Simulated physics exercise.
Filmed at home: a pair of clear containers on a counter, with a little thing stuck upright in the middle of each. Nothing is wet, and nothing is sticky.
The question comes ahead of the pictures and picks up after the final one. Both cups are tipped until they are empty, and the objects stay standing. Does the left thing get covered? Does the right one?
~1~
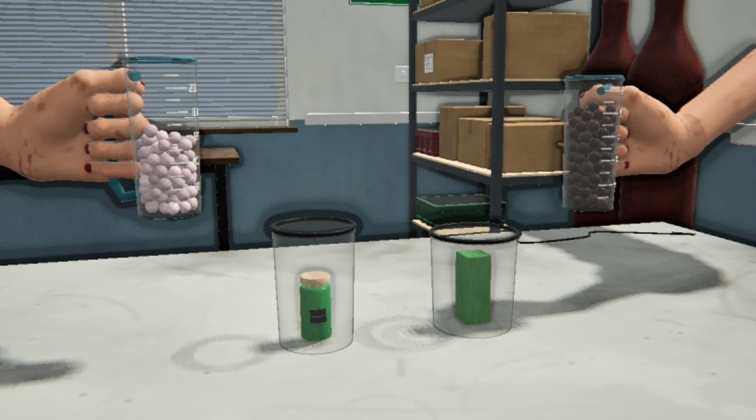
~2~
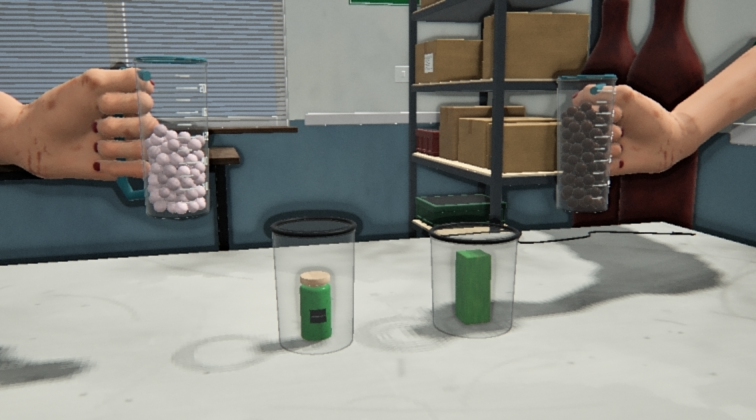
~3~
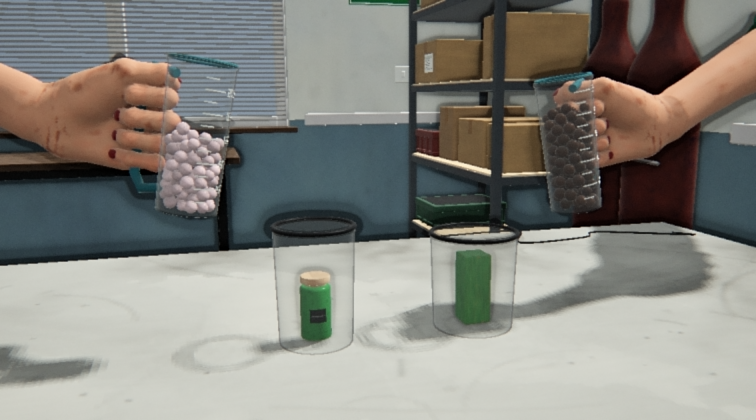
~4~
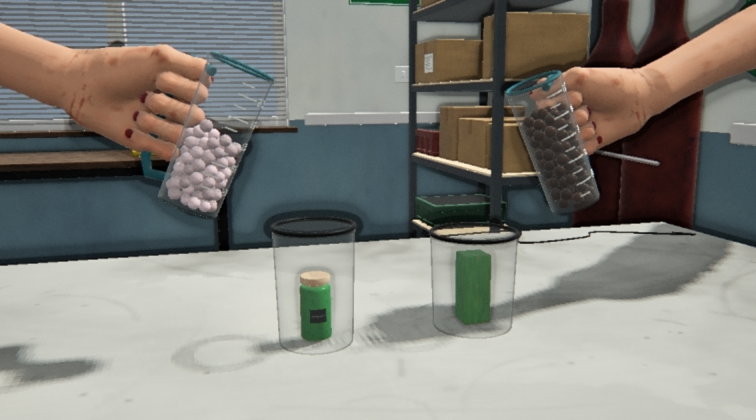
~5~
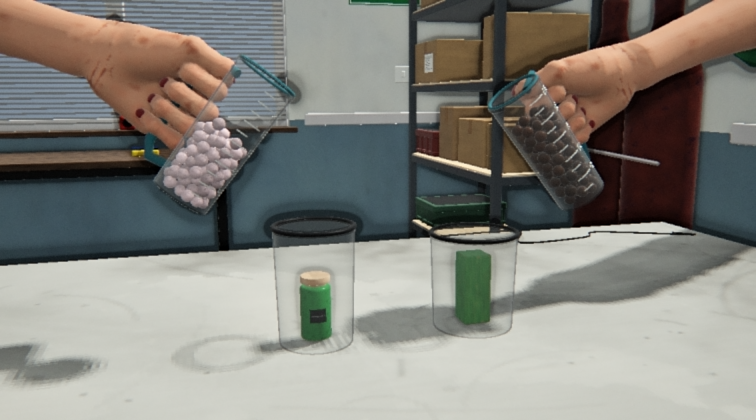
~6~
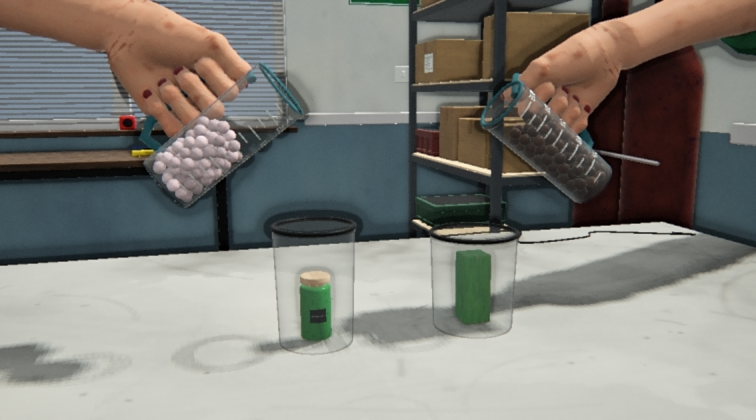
As I see it, left object: I'd bet it gets to poke through; right object: I'd bet it gets to poke through.
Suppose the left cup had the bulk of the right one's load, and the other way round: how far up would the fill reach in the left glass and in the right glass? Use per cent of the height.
I'd say some 65 percent on the left and some 40 on the right.
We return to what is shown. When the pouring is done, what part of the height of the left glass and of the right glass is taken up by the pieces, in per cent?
About 45 on the left and 50 on the right.
Then, 0.28 s after the last picture, left glass empty, all of its cupful still in the cup; right glass empty, all of its cupful still in the cup.
Then, 0.58 s after the last picture, left glass nearly empty, nearly all of its cupful still in the cup; right glass nearly empty, most of its cupful still in the cup.
Then, 0.94 s after the last picture, left glass a third full, none of its cupful still in the cup, one piece on the counter; right glass a third full, a stray few of its cupful still in the cup, two pieces on the counter.
By the end, left glass half full (surface near (315, 286)), one piece on the counter; right glass half full (surface near (473, 275)), two pieces on the counter; the left thing is still showing; the right thing is still showing.
